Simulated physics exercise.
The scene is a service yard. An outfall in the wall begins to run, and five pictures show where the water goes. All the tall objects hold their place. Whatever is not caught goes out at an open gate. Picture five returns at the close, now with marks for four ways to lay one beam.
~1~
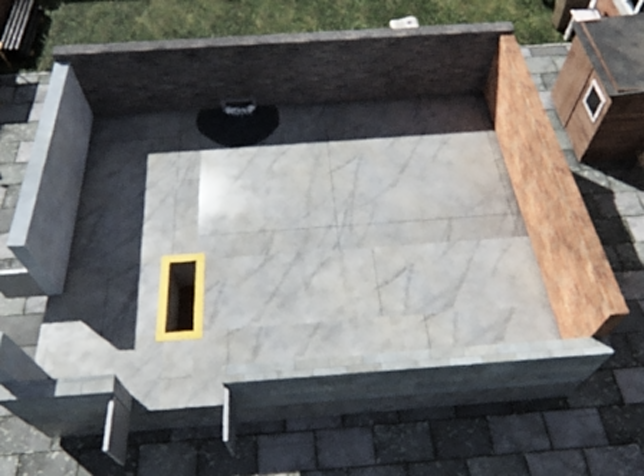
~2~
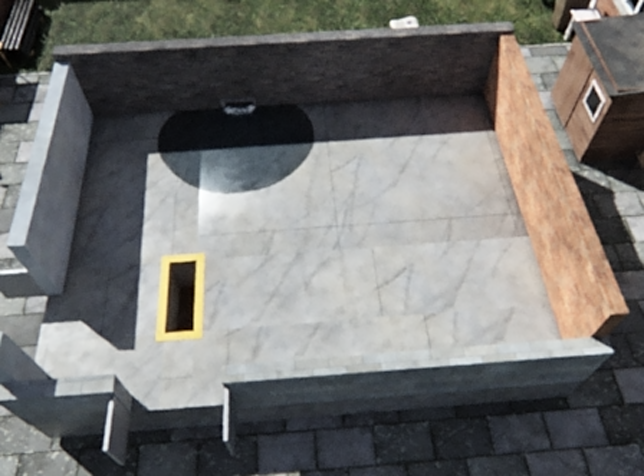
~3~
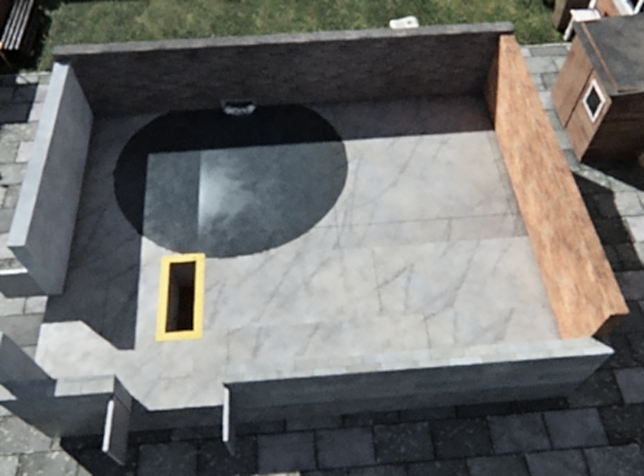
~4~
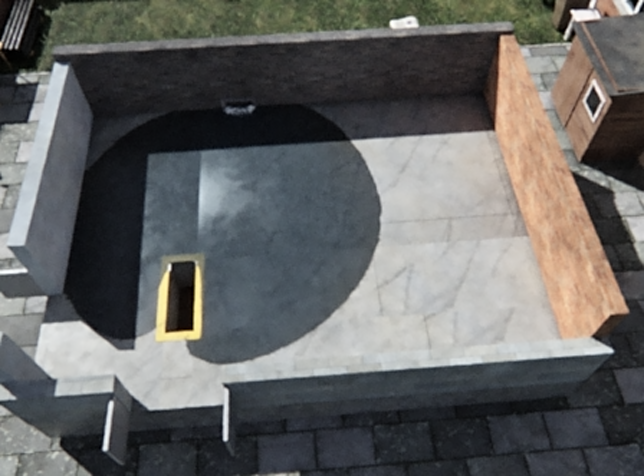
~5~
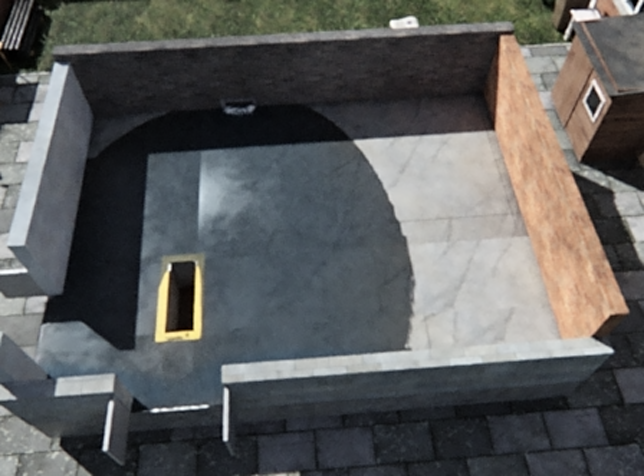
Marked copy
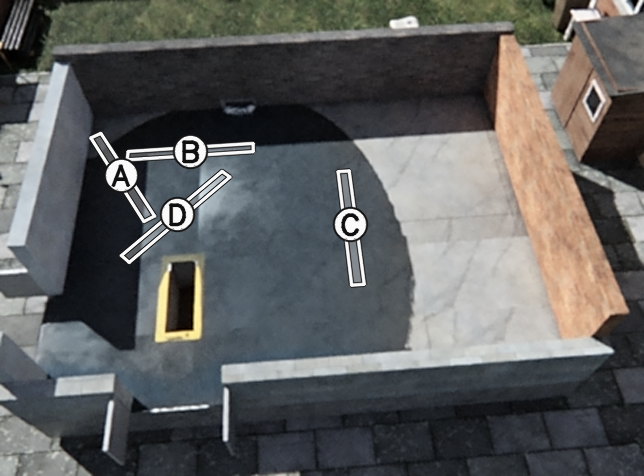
Service yard with water spreading from an outfall at the back wall, darkening the pale floor and reaching around a yellow drain.
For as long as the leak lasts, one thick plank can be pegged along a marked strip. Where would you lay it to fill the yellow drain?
The answer is place A.
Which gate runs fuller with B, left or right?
More leaves on the right.
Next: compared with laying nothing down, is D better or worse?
Place D is worse.
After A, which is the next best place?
C it is.
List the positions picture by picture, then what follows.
Outfall at (239, 103); yellow drain at (181, 296); open gate at (56, 333); open gate at (182, 392); water covers 3 % of the ground and shows as far out as (264, 136); yellow drain still dry.
Water covers 11 % of the ground and shows as far out as (266, 184); yellow drain still dry.
Water covers 26 % of the ground and shows as far out as (188, 251); yellow drain still dry.
Water covers 47 % of the ground and shows as far out as (112, 334); yellow drain taking water.
61 % of the ground is wet; yellow drain taking water.
On the marked copy, A from (95, 135) to (149, 218); B from (127, 155) to (253, 147); C from (357, 284) to (343, 171); D from (125, 258) to (225, 174).
With A, about 32 % of the stream runs into the yellow drain, about 66 % out by the gates.
With B, about 17 % of the stream runs into the yellow drain, about 82 % out by the gates.
With C, about 23 % of the stream runs into the yellow drain, about 75 % out by the gates.
With D, about 14 % of the stream runs into the yellow drain, about 84 % out by the gates.
